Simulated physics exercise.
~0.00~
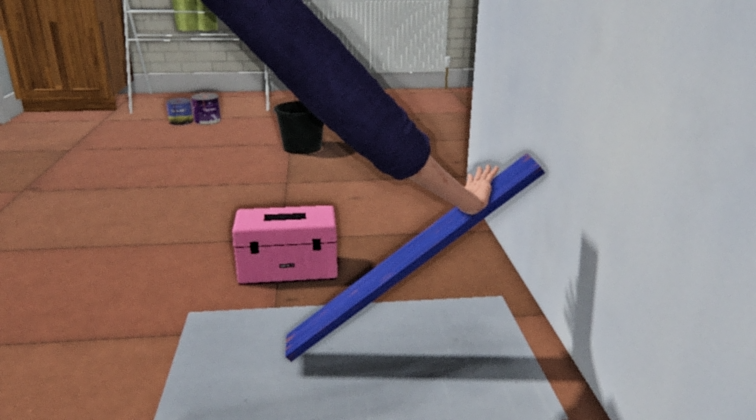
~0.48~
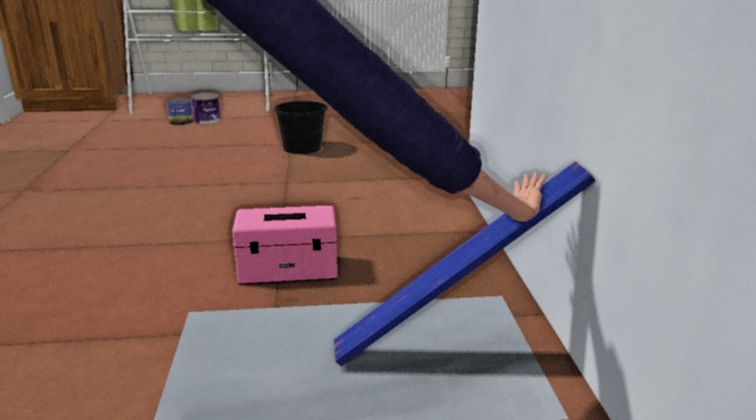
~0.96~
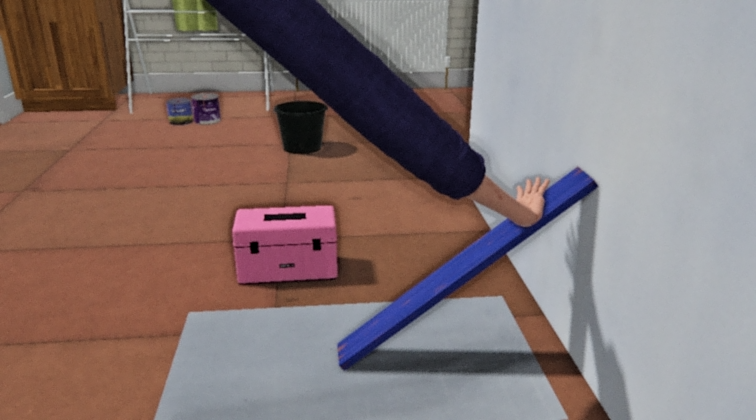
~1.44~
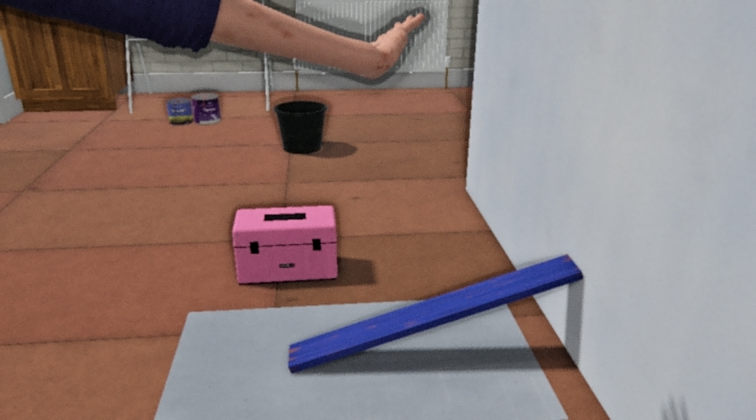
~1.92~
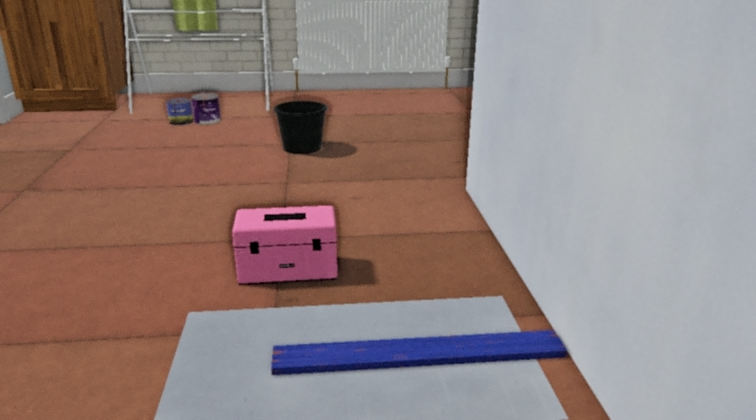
At the start, a hand in a dark blue sleeve holds a blue plank at a slant above a pale mat on a tiled floor, near a bare wall, with a pink toolbox behind it. The hand moves the plank to the right until its upper end rests against the wall and its lower end sits on the mat. Then the hand lets go and draws back to the left. The plank slips, its top sliding down the wall while its foot slides left. It ends lying flat on the floor, and the toolbox stays in place.
